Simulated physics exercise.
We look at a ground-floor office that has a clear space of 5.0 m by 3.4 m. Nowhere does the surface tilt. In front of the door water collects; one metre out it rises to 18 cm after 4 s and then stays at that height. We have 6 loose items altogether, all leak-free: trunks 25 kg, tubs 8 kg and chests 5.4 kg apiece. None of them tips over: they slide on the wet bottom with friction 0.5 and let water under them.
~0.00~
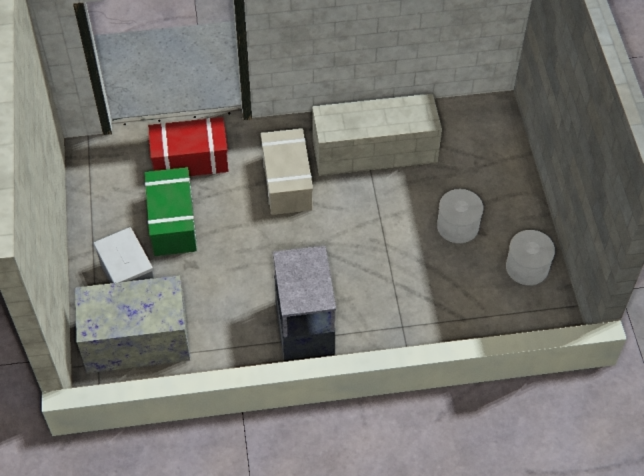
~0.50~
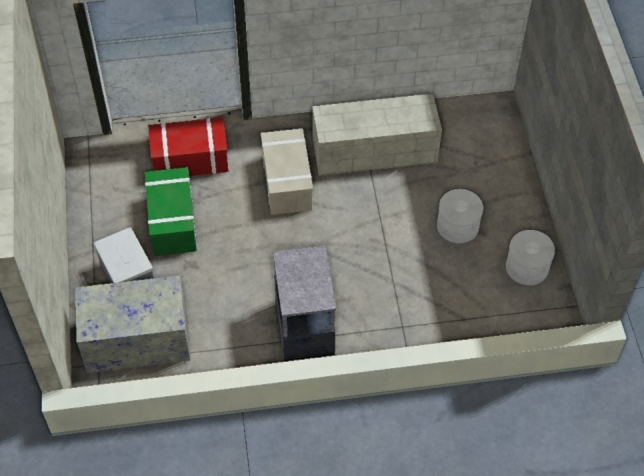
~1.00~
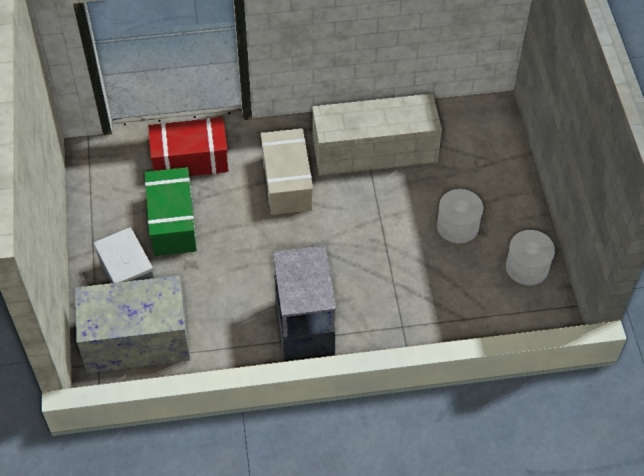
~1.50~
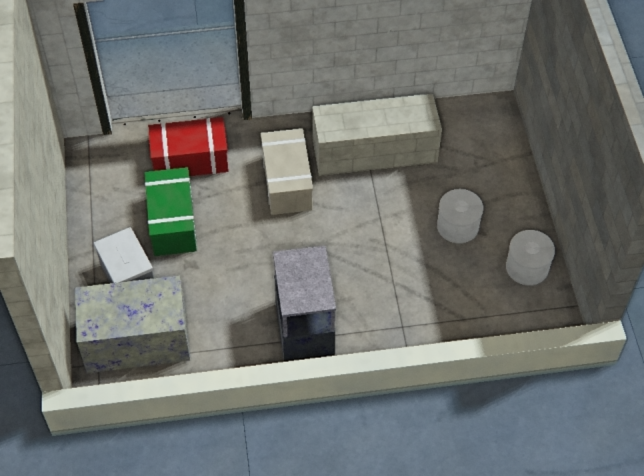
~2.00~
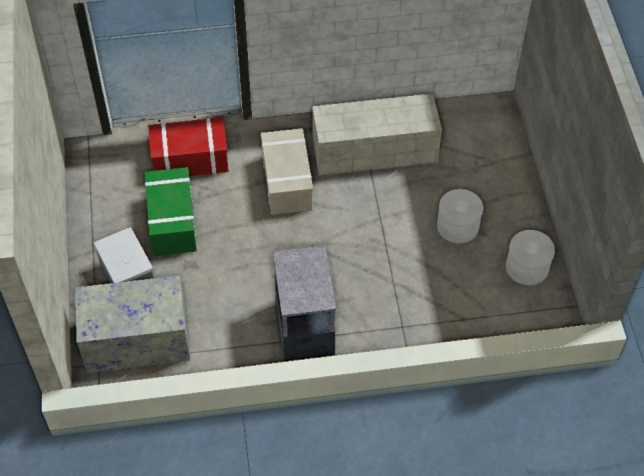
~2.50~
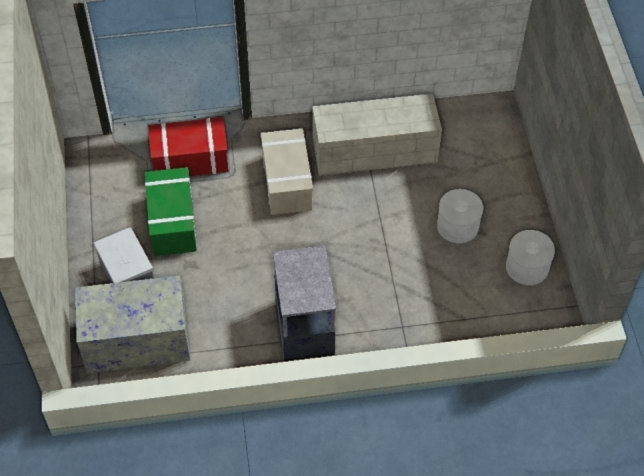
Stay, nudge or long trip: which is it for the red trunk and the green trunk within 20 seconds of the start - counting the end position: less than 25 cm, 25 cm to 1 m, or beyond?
Red trunk: A long trip. Green trunk: A long trip.
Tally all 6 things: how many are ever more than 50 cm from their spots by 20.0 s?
That adds up to 6.
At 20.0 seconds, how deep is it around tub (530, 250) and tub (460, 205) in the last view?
Depth approx. 15 cm / 15 cm.
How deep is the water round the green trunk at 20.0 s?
About 17 cm.
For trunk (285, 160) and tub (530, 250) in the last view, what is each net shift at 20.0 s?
The first is 200 cm from its start, the second 140 cm.
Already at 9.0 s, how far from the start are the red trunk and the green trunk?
Close to 100 cm for the first and 40 cm for the second.
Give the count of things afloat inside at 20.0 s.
The number is 6.
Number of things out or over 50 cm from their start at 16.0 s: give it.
That would be 6.
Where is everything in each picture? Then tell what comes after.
The red trunk at (187, 137), on the bottom; the green trunk at (169, 201), on the bottom; 0.0 m2 under water; 0 of 6 have shifted, in the first picture.
The red trunk at (187, 137), on the bottom; the green trunk at (169, 201), on the bottom; water covers 0.0 m2; 0 of 6 have shifted, in the second picture.
The red trunk at (187, 137), on the bottom; the green trunk at (169, 201) rests on the ground; water covers 0.0 m2; 0 of 6 have shifted, in the third picture.
The red trunk at (187, 137), on the bottom; the green trunk at (169, 201) rests on the ground; water covers 0.0 m2; 0 of 6 have shifted, in the fourth picture.
The red trunk at (187, 137) rests on the ground; the green trunk at (169, 201), on the bottom; water covers 0.0 m2; 0 of 6 have shifted, in the fifth picture.
The red trunk at (187, 137) rests on the ground; the green trunk at (169, 201) rests on the ground; 0.4 m2 under water; 0 of 6 have shifted, in the sixth picture.
After 4.0 s the red trunk is near (191, 154), 0.2 m from its start, aground; the green trunk is near (168, 204), 0.0 m from its start, aground; 0 afloat.
After 9.0 s the red trunk is near (251, 183), 0.9 m from its start, afloat; the green trunk is near (201, 219), 0.4 m from its start, afloat; 3 afloat.
After 16.0 s the red trunk is near (414, 157), 2.4 m from its start, afloat; the green trunk is near (457, 219), 2.9 m from its start, afloat; 6 afloat.
After 20.0 s the red trunk is near (317, 172), 1.5 m from its start, afloat; the green trunk is near (523, 208), 3.6 m from its start, afloat; 6 afloat.
